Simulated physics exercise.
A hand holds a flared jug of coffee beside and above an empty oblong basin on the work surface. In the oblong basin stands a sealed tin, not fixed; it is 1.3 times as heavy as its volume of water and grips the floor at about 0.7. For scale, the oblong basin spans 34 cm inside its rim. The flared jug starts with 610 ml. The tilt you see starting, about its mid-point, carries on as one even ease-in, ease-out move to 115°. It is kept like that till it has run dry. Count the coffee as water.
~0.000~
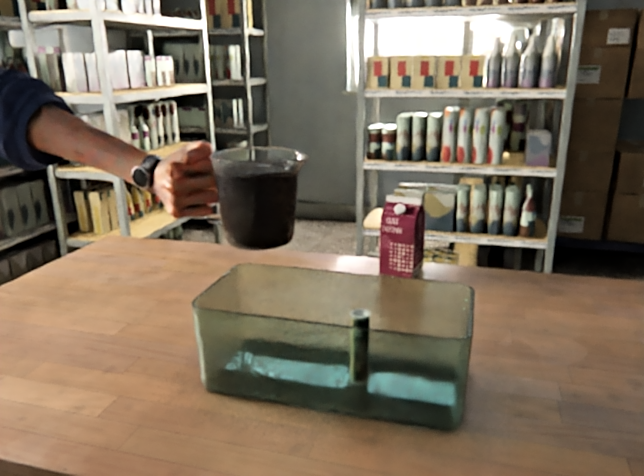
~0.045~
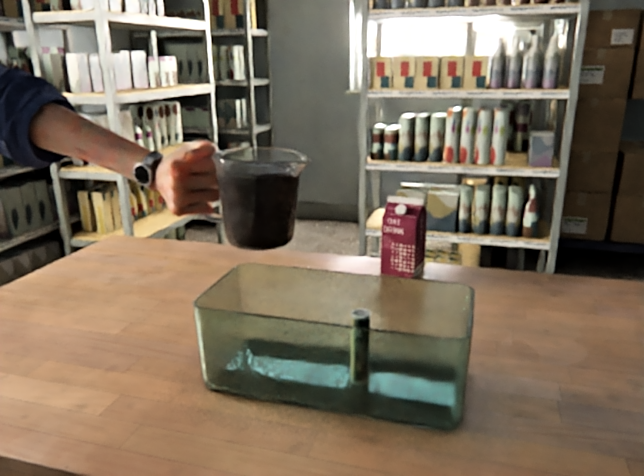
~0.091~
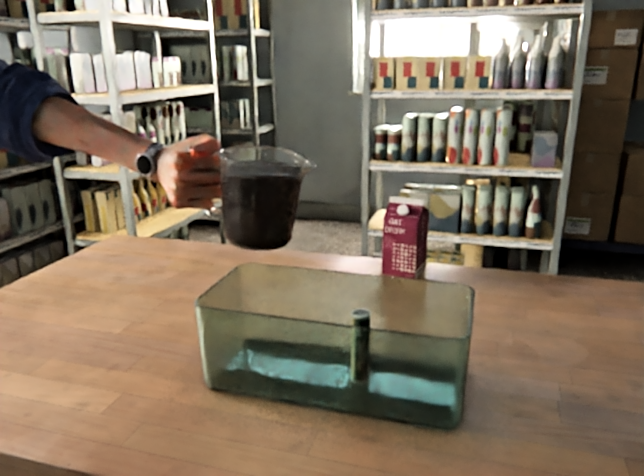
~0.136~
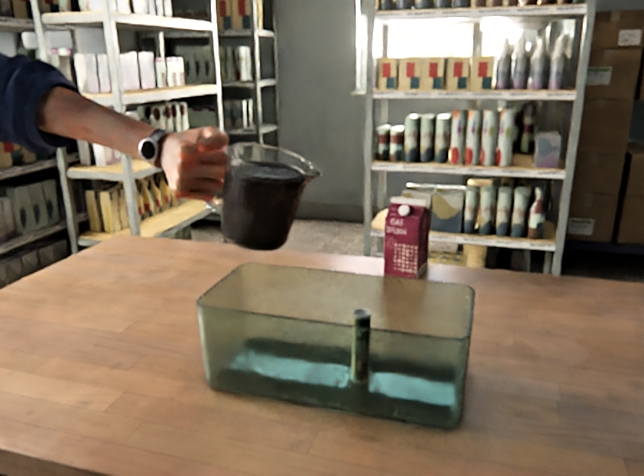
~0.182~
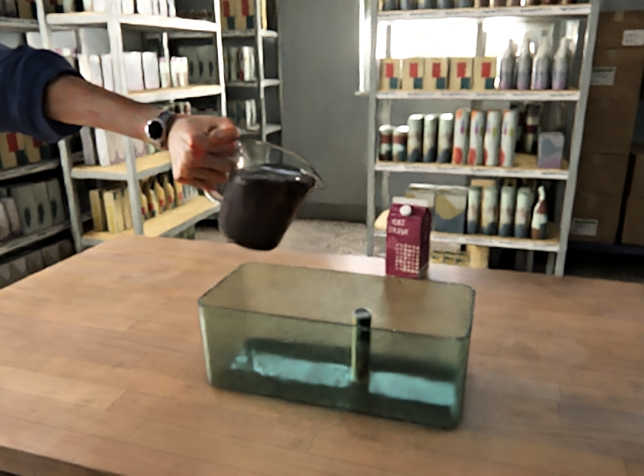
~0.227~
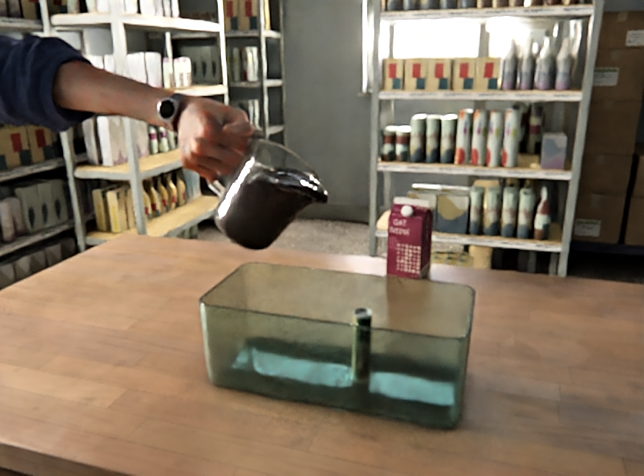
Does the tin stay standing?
It topples.
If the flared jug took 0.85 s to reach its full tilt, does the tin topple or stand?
Then it topples.
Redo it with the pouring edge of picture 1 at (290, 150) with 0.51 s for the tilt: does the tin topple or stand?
Then it falls.
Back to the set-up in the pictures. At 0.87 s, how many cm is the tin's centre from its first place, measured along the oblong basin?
About 8 cm.
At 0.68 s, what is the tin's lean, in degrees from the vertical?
About 10°.
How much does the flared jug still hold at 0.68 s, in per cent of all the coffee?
Some 4 per cent.
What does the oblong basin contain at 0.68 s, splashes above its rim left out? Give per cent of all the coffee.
Some 90 per cent.
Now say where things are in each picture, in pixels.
The first picture shows tilt 0°; pouring edge (309, 158); surface from (223, 166) to (296, 168); the oblong basin's rim runs from (216, 284) to (472, 312); the tin's top is at (360, 316).
The second picture shows tilt 2°; pouring edge (311, 160); surface from (225, 165) to (298, 170).
The third picture shows tilt 7°; pouring edge (315, 166); surface from (229, 164) to (301, 173).
The fourth picture shows tilt 14°; pouring edge (320, 175); surface from (234, 165) to (307, 175).
The fifth picture shows tilt 25°; pouring edge (325, 188); surface from (236, 174) to (316, 181).
The sixth picture shows tilt 37°; pouring edge (327, 202); surface from (233, 185) to (321, 190); 1 per cent is over the edge.
After 0.49 s the tilt is 106° and 41 per cent is still to pour; the tin stands where it began.
After 0.68 s the tilt is 115° and 4 per cent is still to pour; the tin leans 8°.
After 0.87 s the tilt is 115° and 0 per cent is still to pour; the tin lies on its side.
After 1.09 s the tilt is 115° and 0 per cent is still to pour; the tin lies on its side.
In the end the tin lies on its side.
